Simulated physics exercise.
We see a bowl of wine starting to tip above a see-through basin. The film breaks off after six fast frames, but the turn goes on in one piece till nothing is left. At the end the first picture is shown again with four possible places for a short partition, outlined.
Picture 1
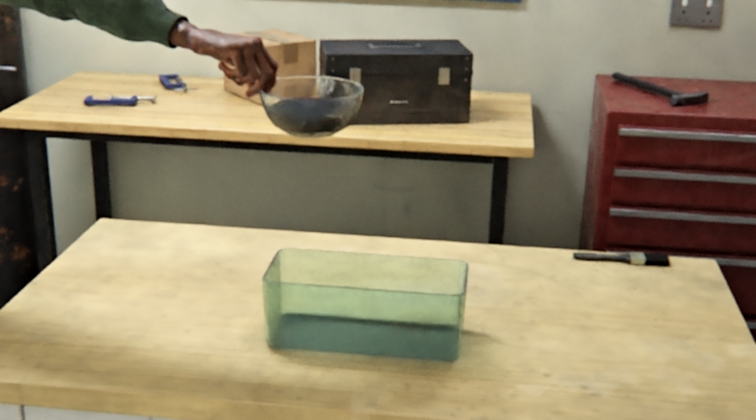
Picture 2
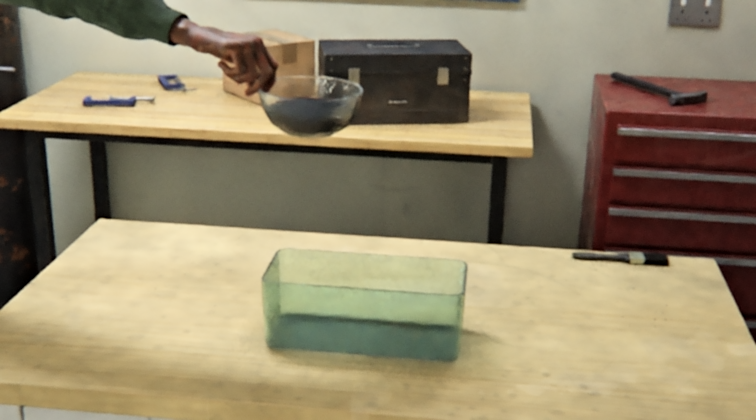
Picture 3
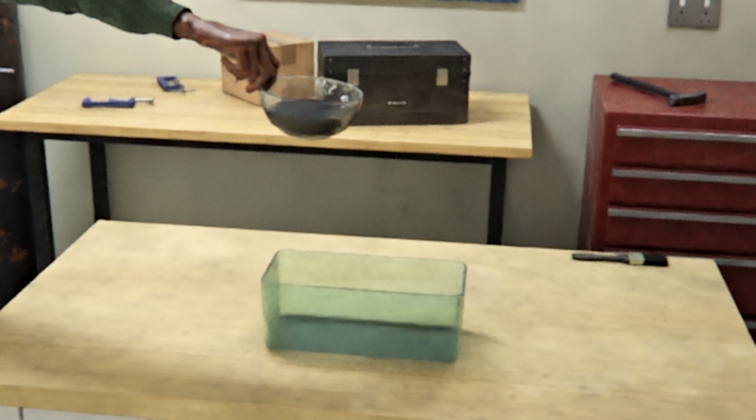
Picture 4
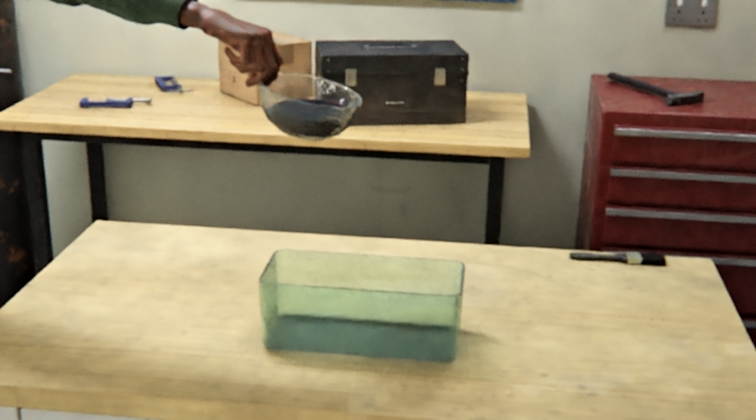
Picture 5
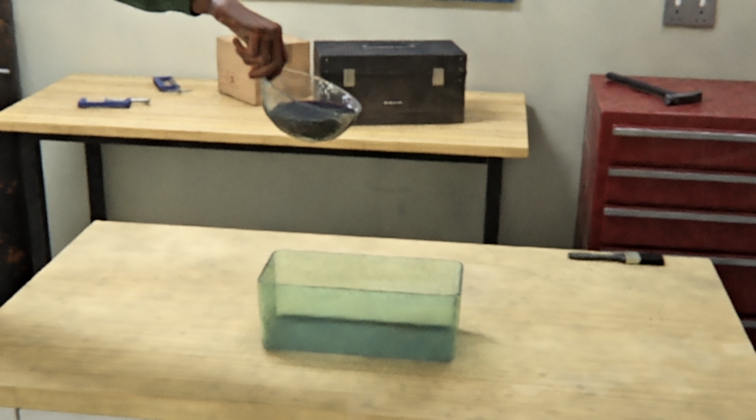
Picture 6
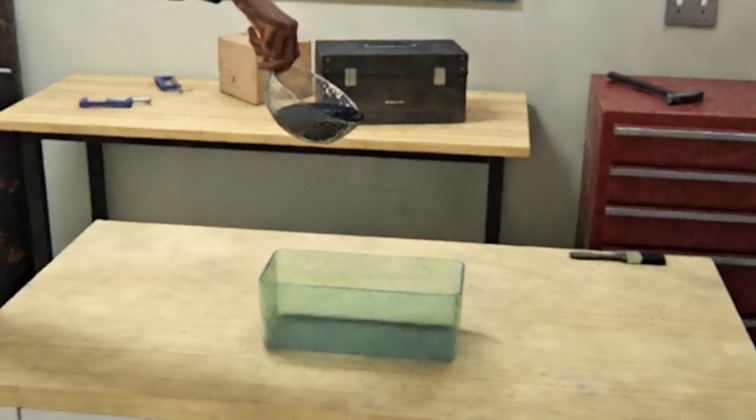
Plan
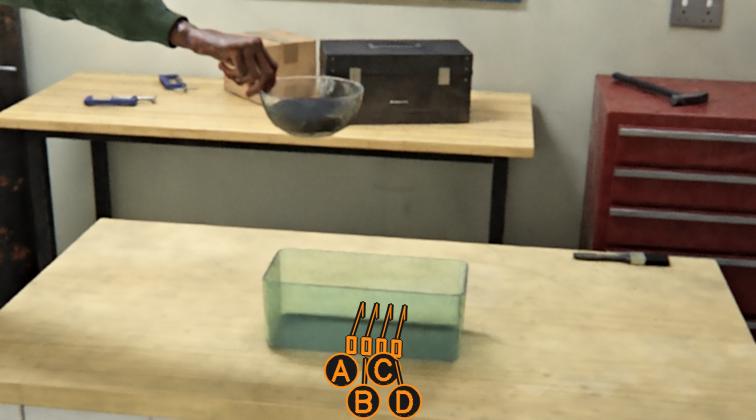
In a workshop, a hand held a glass bowl of dark liquid above a see-through green basin on a wooden table, then gradually tilted it to the right until the liquid reached the lip.
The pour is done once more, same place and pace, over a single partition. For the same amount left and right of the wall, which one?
It is D.
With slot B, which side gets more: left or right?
More ends on the right.
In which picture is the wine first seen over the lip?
In picture 6.
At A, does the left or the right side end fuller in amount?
The right one.
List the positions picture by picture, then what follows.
The first picture shows upright, lip at (361, 90); basin from (266, 344) to (460, 360); nothing has left yet.
The second picture shows upright, lip at (360, 91); nothing has left yet.
The third picture shows tipped about 5°, lip at (361, 96); nothing has left yet.
The fourth picture shows tipped about 12°, lip at (360, 102); nothing has left yet.
The fifth picture shows tipped about 21°, lip at (359, 110); nothing has left yet.
The sixth picture shows tipped about 31°, lip at (360, 119); wine is over the lip, down to (360, 119).
In orange, A at (350, 357); B at (365, 358); C at (380, 359); D at (395, 361).
With A, about 12 % ends left of the wall and 85 % right of it; 3 % is lost outside.
With B, about 21 % ends left of the wall and 77 % right of it; 3 % is lost outside.
With C, about 32 % ends left of the wall and 66 % right of it.
With D, about 51 % ends left of the wall and 46 % right of it.
